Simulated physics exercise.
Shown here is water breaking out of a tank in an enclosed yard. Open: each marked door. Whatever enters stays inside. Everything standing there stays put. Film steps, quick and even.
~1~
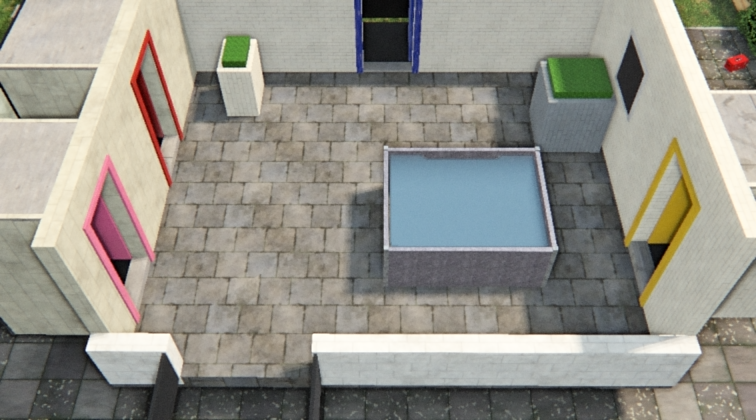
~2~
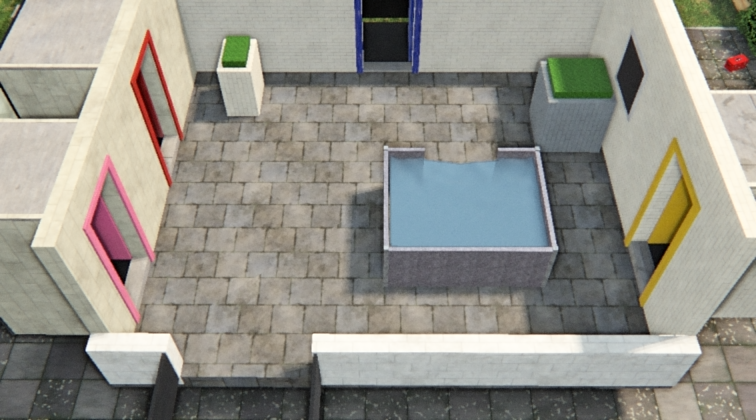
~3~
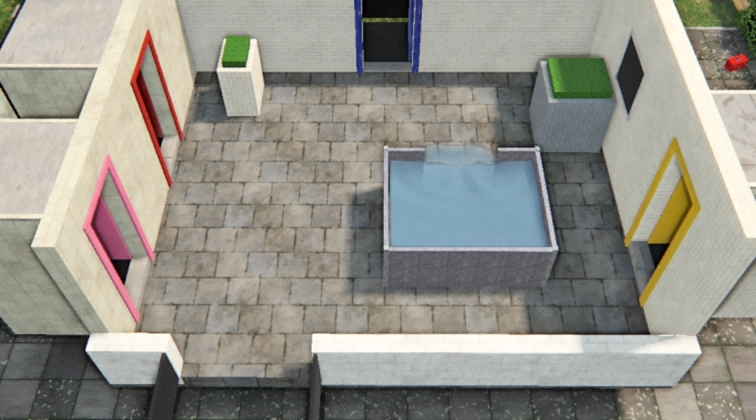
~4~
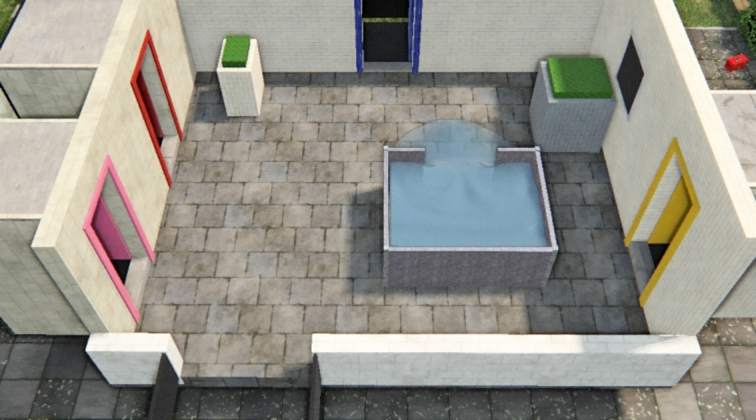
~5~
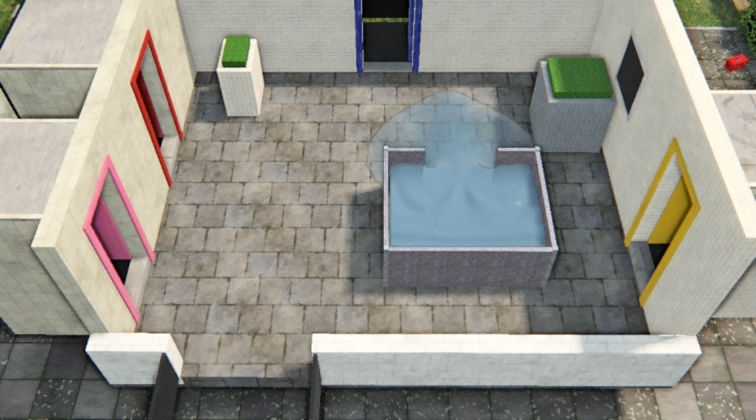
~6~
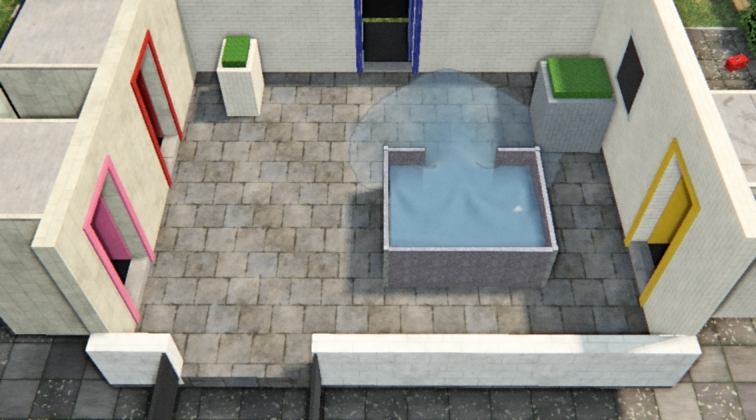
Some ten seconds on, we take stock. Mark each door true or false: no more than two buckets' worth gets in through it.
Pink door: True, red door: True, yellow door: True, blue door: False.
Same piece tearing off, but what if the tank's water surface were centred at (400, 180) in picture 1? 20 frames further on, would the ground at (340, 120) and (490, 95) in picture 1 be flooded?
Soaked, soaked.
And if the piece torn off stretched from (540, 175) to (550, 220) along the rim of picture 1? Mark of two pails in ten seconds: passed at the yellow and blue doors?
Yellow door: Above the limit; blue door: Below the limit.
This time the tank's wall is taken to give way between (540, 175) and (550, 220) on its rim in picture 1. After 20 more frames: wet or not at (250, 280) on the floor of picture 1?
Still dry.
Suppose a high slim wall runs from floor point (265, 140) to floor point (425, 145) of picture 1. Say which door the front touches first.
The blue door.
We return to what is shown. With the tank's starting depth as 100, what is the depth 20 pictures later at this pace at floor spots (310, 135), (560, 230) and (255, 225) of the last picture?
In the order asked, some 4, 2 and 0 in a hundred.
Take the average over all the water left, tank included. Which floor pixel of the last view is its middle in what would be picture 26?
I'd put my finger on (447, 158).
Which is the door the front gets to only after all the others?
I'd go with the pink door.
A moment on, water covers 25 % of the floor; the pink door not reached, the red door not reached, the yellow door not reached, the blue door over two buckets in.
Next, water covers 30 % of the floor; the pink door not reached, the red door not reached, the yellow door not reached, the blue door far over two buckets in.
Then, water covers 50 % of the floor; the pink door not reached, the red door wet at the sill, nothing in, the yellow door wet at the sill, nothing in, the blue door far over two buckets in.
Later, water covers 85 % of the floor; the pink door wet at the sill, nothing in, the red door wet at the sill, nothing in, the yellow door wet at the sill, nothing in, the blue door far over two buckets in.
In the end, water covers 95 % of the floor; the pink door wet at the sill, nothing in, the red door wet at the sill, nothing in, the yellow door wet at the sill, nothing in, the blue door far over two buckets in.
